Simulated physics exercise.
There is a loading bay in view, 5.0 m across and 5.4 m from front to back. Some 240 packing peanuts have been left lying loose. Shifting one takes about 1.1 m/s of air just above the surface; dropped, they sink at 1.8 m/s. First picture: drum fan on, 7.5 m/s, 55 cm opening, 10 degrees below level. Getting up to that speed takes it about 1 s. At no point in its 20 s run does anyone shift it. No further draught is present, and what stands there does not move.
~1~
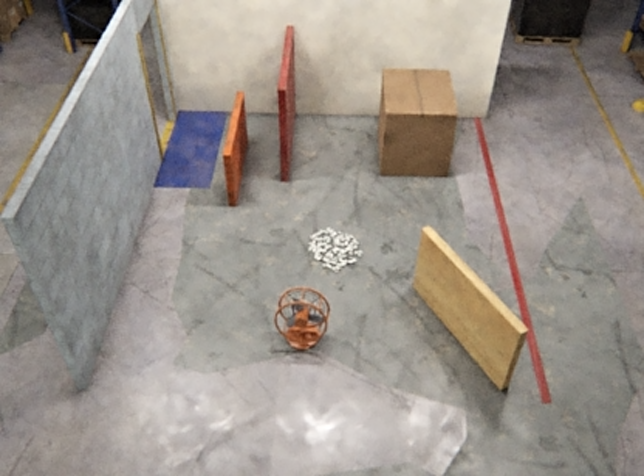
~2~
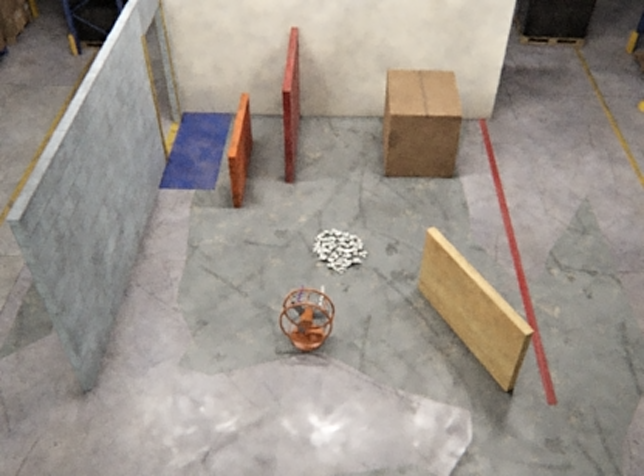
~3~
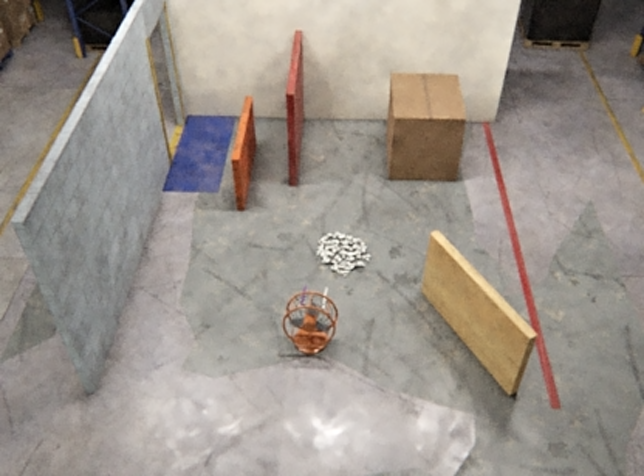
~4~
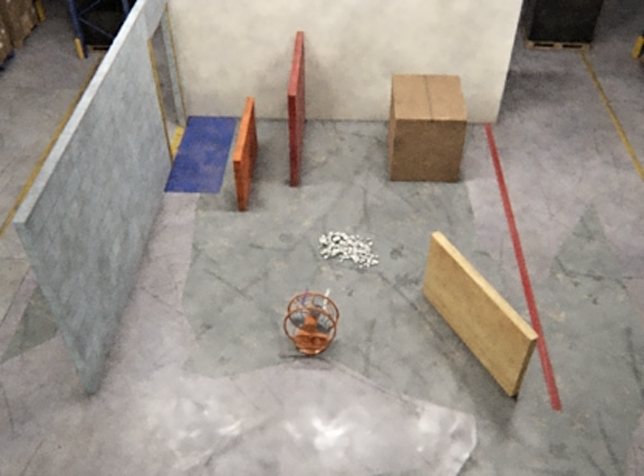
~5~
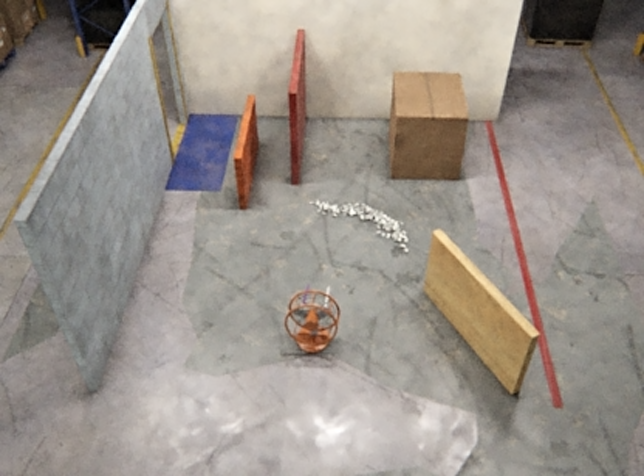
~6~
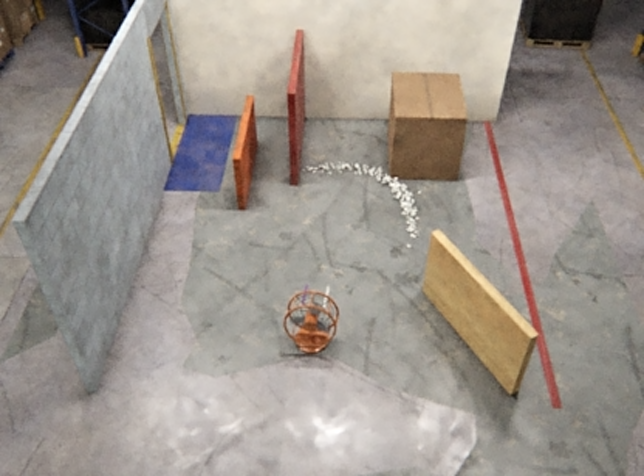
Loading bay with a drum fan facing a pile of white packing peanuts, the pile spreading away into a curved band.
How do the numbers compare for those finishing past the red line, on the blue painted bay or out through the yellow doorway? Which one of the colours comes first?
The biggest group is at red.
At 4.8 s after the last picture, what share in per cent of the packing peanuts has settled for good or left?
The share is roughly 30 %.
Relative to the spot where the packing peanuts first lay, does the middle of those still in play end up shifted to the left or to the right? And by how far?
It drifted rightward some 2.4 m.
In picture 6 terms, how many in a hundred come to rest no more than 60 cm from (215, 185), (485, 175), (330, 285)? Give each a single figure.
Estimates in listed order: 0 %; 15 %; 0 %.
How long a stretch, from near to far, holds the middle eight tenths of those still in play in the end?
That comes to close to 1.2 m, I reckon.
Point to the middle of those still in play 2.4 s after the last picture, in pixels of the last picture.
(485, 183).
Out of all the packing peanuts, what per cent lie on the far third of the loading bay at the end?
Roughly 25 %.
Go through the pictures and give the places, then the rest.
In the first frame, the middle of the packing peanuts is near (336, 248), none has stirred yet and the mouth of the drum fan is at (302, 315).
In the second frame, the middle of the packing peanuts is near (341, 249), none has stirred yet, the red line is centred on (513, 231), the yellow doorway is centred on (174, 141) and the blue painted bay is centred on (198, 148).
In the third frame, the middle of the packing peanuts is near (344, 252), none has stirred yet, the top of a screen is at (480, 280) and the top of a screen is at (242, 126).
In the fourth frame, the middle of the packing peanuts is near (348, 248), the farthest in sight from the drum fan is at (368, 240) and about 55 % have left their places.
In the fifth frame, the middle of the packing peanuts is near (372, 217), the farthest in sight from the drum fan is at (364, 206) and all have left their places.
In the sixth frame, the middle of the packing peanuts is near (396, 188), the farthest in sight from the drum fan is at (340, 163) and all have left their places.
Then, 2.4 s after the last picture the count stands so, 30 % are past the red line, 0 % out through the yellow doorway and 0 % on the blue painted bay; the middle of those still in play is near (485, 183).
Then, 4.8 s after the last picture the count stands so, 44 % are past the red line, 0 % out through the yellow doorway and 0 % on the blue painted bay; the middle of those still in play is near (494, 179).
Then, 9.4 s after the last picture the count stands so, 62 % are past the red line, 0 % out through the yellow doorway and 0 % on the blue painted bay; the middle of those still in play is near (501, 172).
Then, 18.4 s after the last picture, at the end, 74 % are past the red line, 0 % out through the yellow doorway and 0 % on the blue painted bay; the middle of those still in play is near (510, 167).
